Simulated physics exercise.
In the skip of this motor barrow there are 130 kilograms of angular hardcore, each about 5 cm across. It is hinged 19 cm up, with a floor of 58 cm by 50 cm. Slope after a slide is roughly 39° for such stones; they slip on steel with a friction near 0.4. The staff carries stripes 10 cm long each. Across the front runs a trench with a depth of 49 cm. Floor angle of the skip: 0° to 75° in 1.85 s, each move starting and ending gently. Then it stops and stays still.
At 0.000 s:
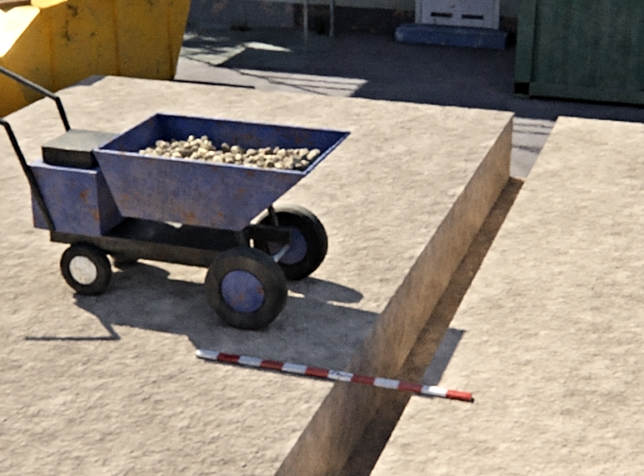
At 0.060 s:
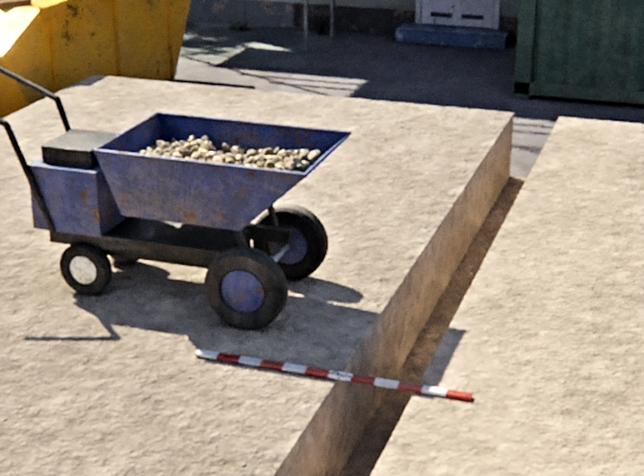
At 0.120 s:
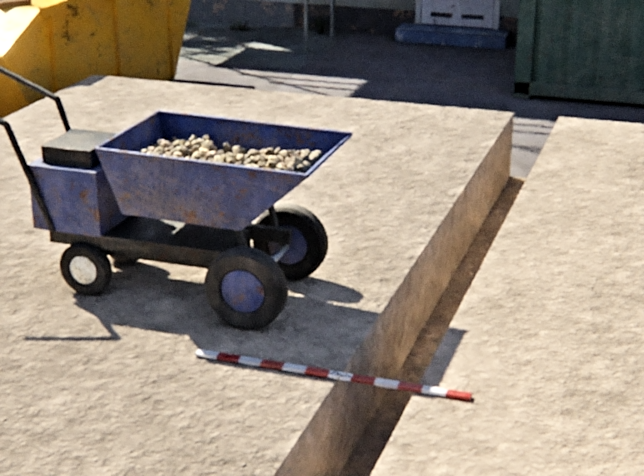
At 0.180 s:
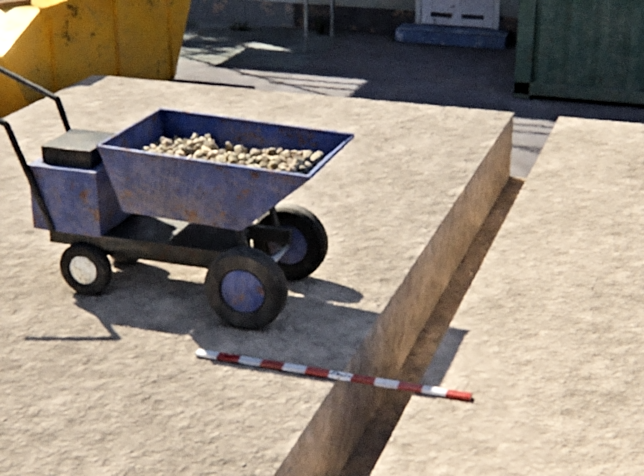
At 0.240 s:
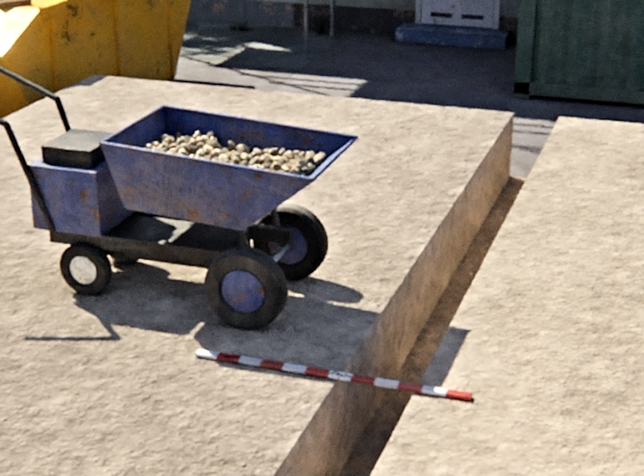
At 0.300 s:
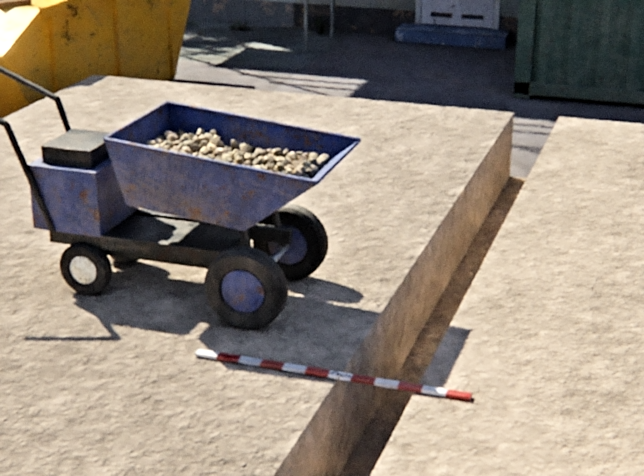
To begin with, a blue skip full of pale stones sits level on a small wheeled cart beside a trench, with a red-and-white striped staff lying across the gap. The skip then tilts slightly, its rear edge rising a little toward the trench side, while the cart stays still.
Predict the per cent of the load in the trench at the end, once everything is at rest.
Near 92 per cent.
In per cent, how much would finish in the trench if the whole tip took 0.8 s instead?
Then roughly 80 percent.
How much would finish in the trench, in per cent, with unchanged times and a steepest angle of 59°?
Roughly 60 per cent would end in the trench.
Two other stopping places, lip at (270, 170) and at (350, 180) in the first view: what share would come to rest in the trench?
I'd expect close to 100 per cent at the first and 5 per cent at the second.
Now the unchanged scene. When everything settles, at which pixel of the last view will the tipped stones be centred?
(418, 396).
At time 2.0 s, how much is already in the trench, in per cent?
About 60%.
After 1.4 s the floor is at 63°; 100 % in the skip; the foremost stones are at (398, 285).
After 2.0 s the floor is at 75°; 34 % in the skip, 60 % in the trench, 6 % past the trench; the foremost stones are at (500, 331).
After 2.3 s the floor is at 75°; 5 % in the skip, 87 % in the trench, 8 % past the trench; the foremost stones are at (541, 334).
After 4.2 s the floor is at 75°; 0 % in the skip, 92 % in the trench, 8 % past the trench; the foremost stones are at (543, 335).
